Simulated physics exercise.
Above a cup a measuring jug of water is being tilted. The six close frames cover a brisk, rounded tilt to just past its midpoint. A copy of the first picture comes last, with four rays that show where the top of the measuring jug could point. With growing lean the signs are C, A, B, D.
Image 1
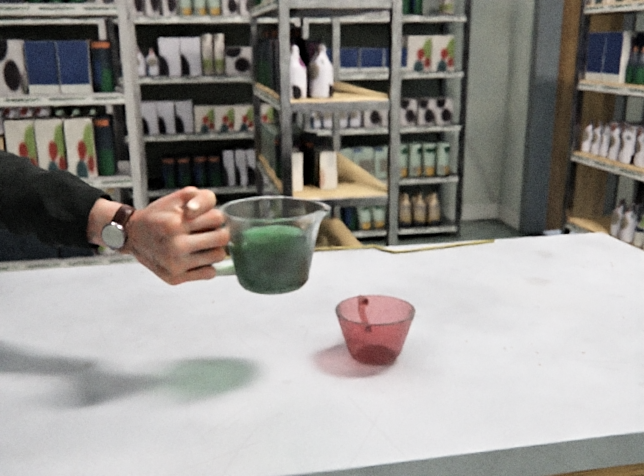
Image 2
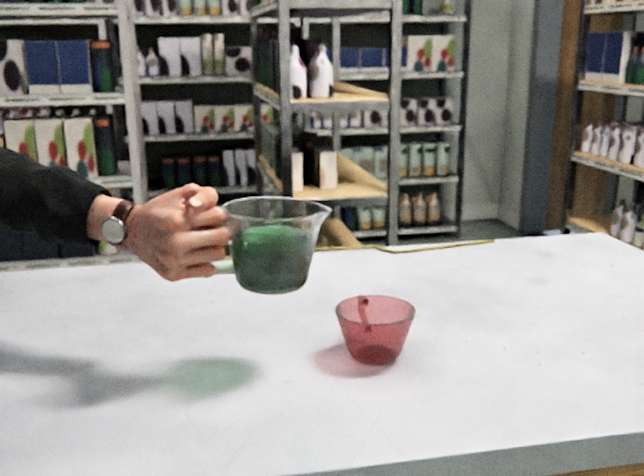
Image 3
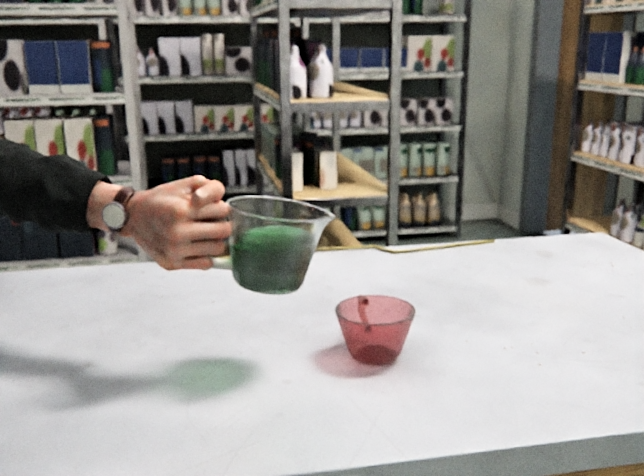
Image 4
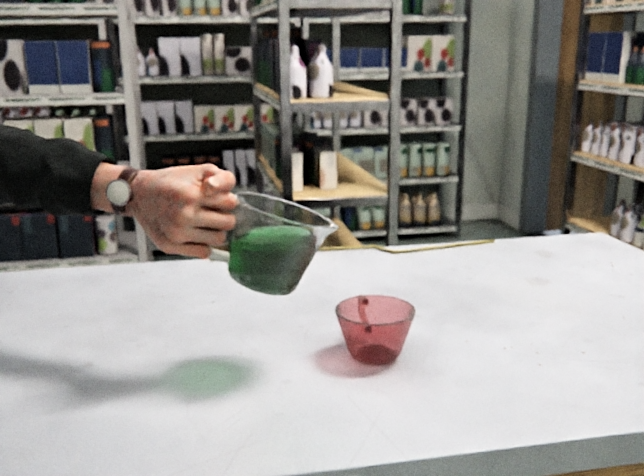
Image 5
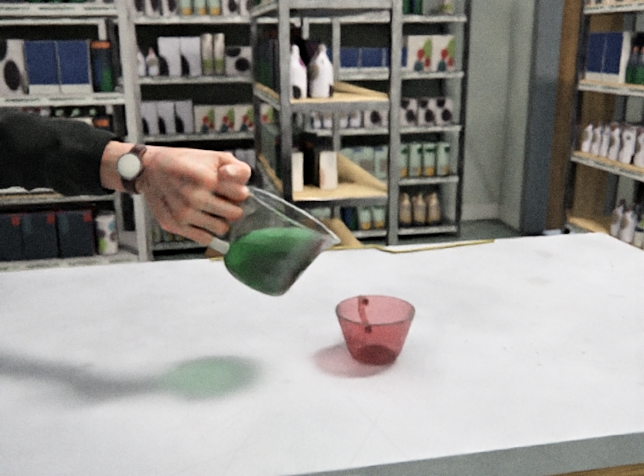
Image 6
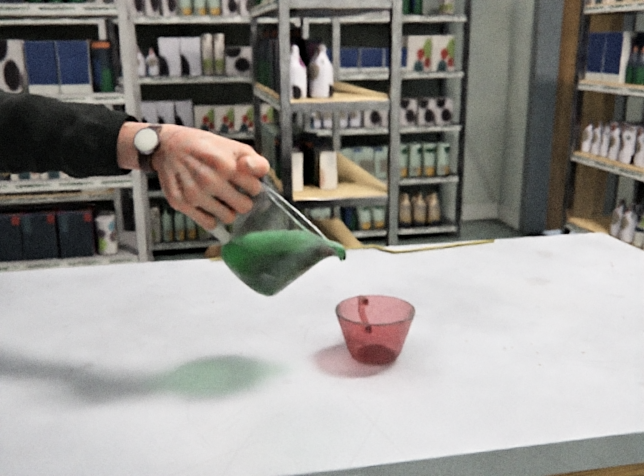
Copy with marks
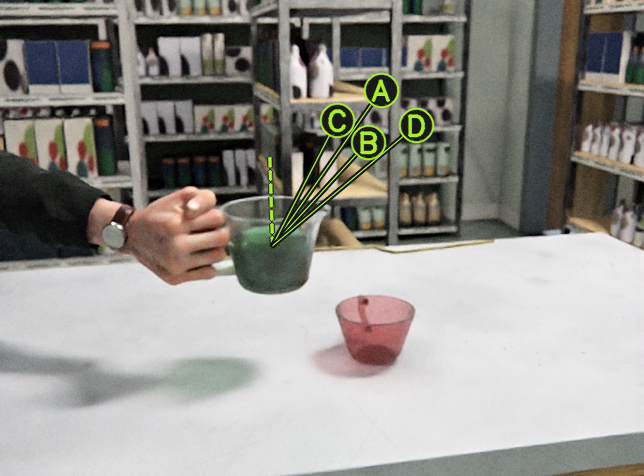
A hand in a dark sleeve with a wristwatch holds a clear measuring jug of green liquid above a white table, seen from slightly above, with stocked shelves behind. A small translucent red cup sits on the table, below and right of the jug. The hand tilts the jug rightward, slowly then further, until green liquid just passes over the lip, while the camera stays still.
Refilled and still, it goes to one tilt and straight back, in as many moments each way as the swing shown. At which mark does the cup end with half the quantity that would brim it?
D beats the others.
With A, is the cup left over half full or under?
Under half.
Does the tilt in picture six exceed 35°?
Yes.
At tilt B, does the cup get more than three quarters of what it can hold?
No, less.
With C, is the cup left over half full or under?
Under.
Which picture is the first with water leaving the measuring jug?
Picture 6.
On the marked copy, A at (371, 104); B at (356, 154); C at (329, 135); D at (403, 136).
If A is chosen, the cup ends with about 9 % of what it can hold.
If B is chosen, the cup ends with about 25 % of what it can hold; 3 % of the water is spilt.
If C is chosen, nothing reaches the cup.
If D is chosen, the cup ends with about 47 % of what it can hold; 3 % of the water is spilt.
